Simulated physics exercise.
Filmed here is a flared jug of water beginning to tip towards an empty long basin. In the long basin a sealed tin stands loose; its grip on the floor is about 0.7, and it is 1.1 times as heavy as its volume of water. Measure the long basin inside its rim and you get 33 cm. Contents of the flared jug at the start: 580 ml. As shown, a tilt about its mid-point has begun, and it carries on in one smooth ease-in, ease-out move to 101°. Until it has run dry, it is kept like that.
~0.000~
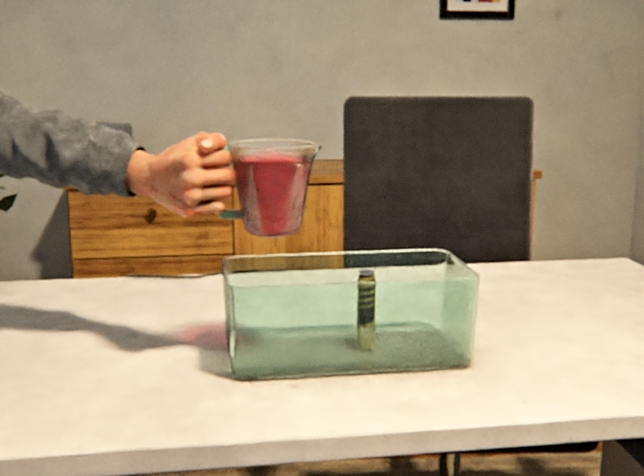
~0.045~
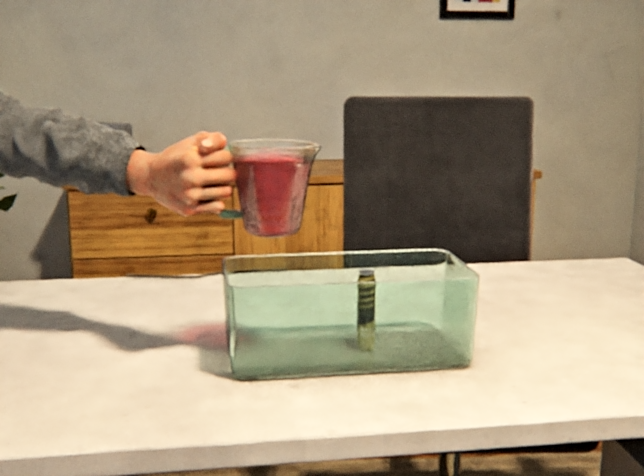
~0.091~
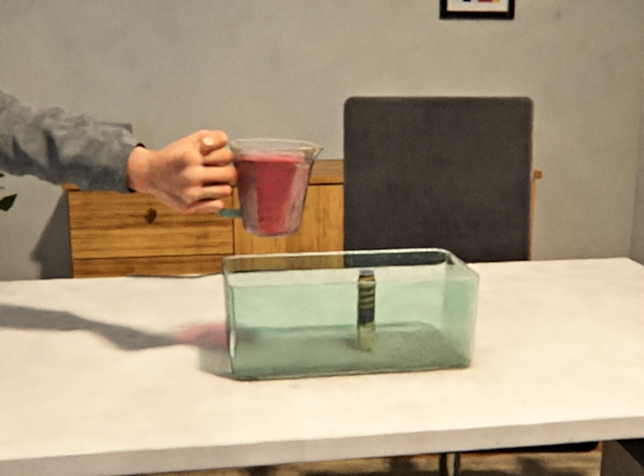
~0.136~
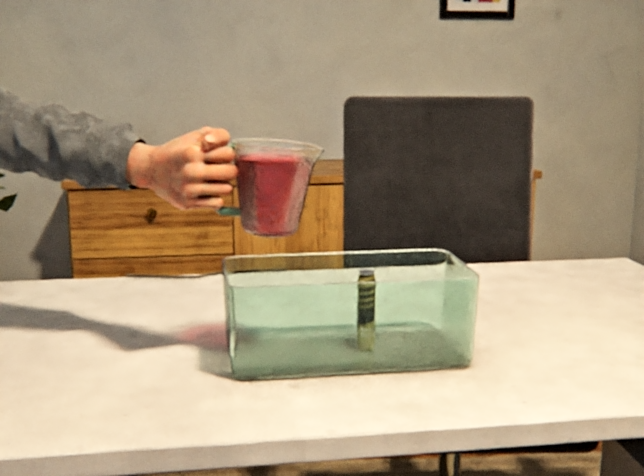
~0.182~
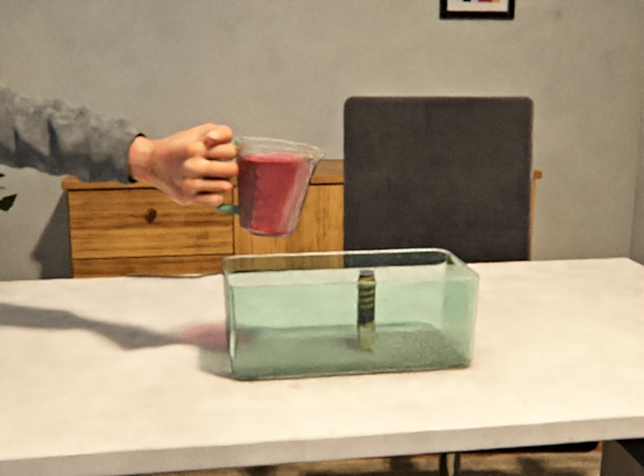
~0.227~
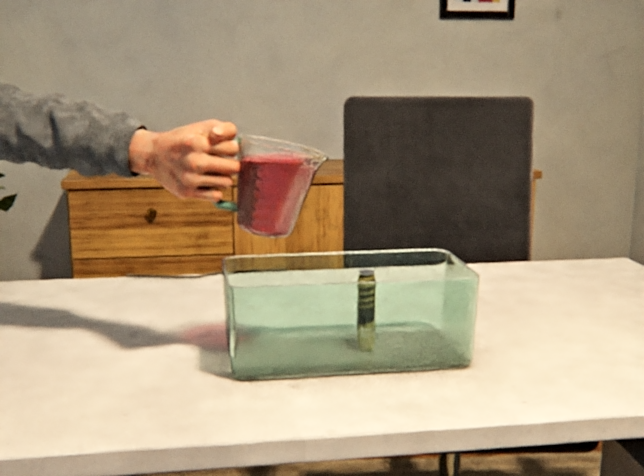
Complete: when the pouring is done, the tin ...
... has gone over.
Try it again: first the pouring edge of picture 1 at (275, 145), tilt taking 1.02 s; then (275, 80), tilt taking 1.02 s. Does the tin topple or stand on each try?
First it stays on its base; then it tips over.
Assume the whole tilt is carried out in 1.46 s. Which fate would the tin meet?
Tips over.
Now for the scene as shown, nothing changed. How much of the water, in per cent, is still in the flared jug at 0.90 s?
Remaining share: Approx. 20 %.
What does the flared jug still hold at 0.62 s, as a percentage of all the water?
Fraction remaining: Approx. 74 per cent.
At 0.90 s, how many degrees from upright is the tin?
Measured tilt, approx.: 0 degrees.
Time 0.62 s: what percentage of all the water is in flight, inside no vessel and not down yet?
Roughly 18 percent.
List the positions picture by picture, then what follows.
The first picture shows tilt 0°; pouring edge (321, 145); surface from (233, 158) to (310, 156); the long basin's rim runs from (225, 273) to (462, 264); the tin's top is at (367, 275).
The second picture shows tilt 0°; pouring edge (322, 145); surface from (234, 157) to (311, 156).
The third picture shows tilt 2°; pouring edge (323, 146); surface from (235, 157) to (311, 157).
The fourth picture shows tilt 4°; pouring edge (324, 149); surface from (236, 157) to (312, 157).
The fifth picture shows tilt 8°; pouring edge (326, 152); surface from (239, 157) to (315, 158).
The sixth picture shows tilt 12°; pouring edge (329, 156); surface from (241, 158) to (318, 159).
By 0.62 s the tilt is 67° and 74 per cent is still to pour; the tin stands where it began.
By 0.90 s the tilt is 98° and 21 per cent is still to pour; the tin stands where it began.
By 1.20 s the tilt is 101° and 1 per cent is still to pour; the tin lies on its side.
By 1.52 s the tilt is 101° and 0 per cent is still to pour; the tin lies on its side.
At rest the tin lies on its side.
